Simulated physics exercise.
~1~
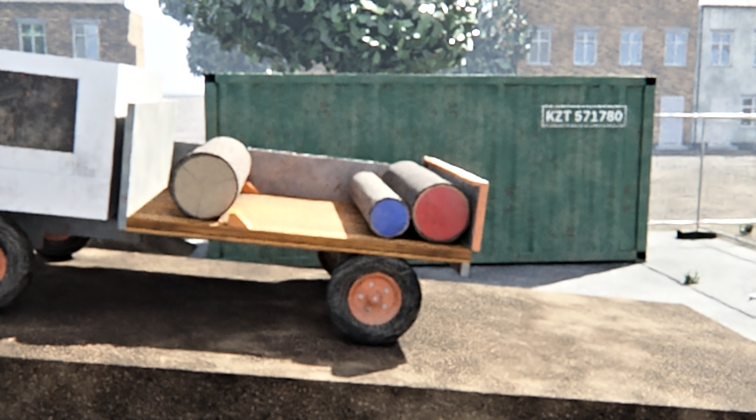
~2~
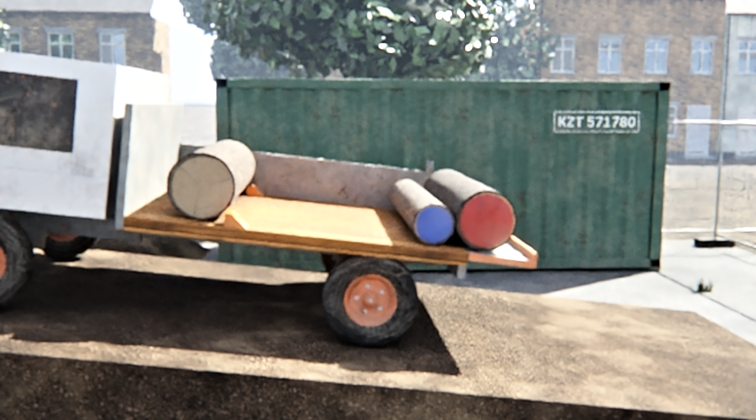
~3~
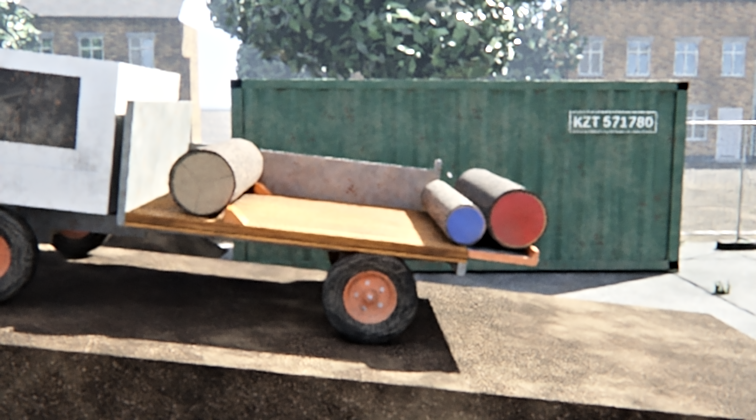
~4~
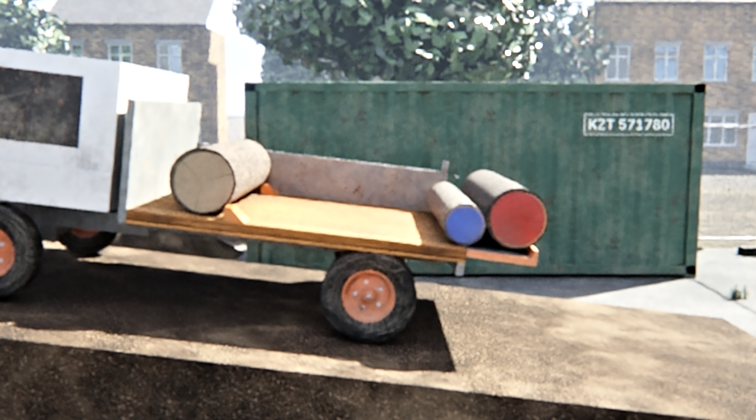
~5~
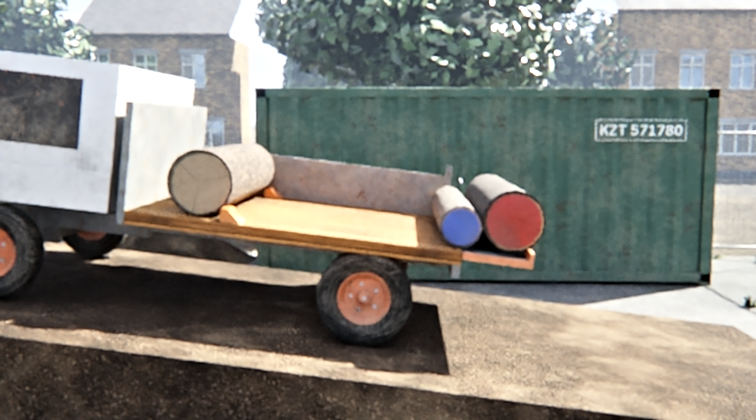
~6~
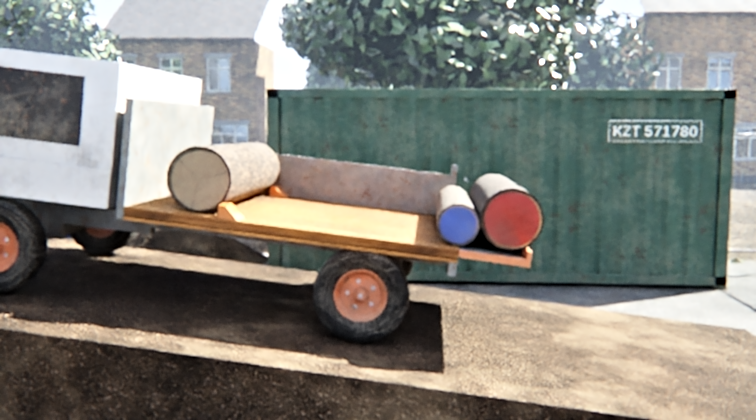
Red and blue logs rolling right as a pickup's tailgate drops, then stopping near its end, with all three logs still aboard.
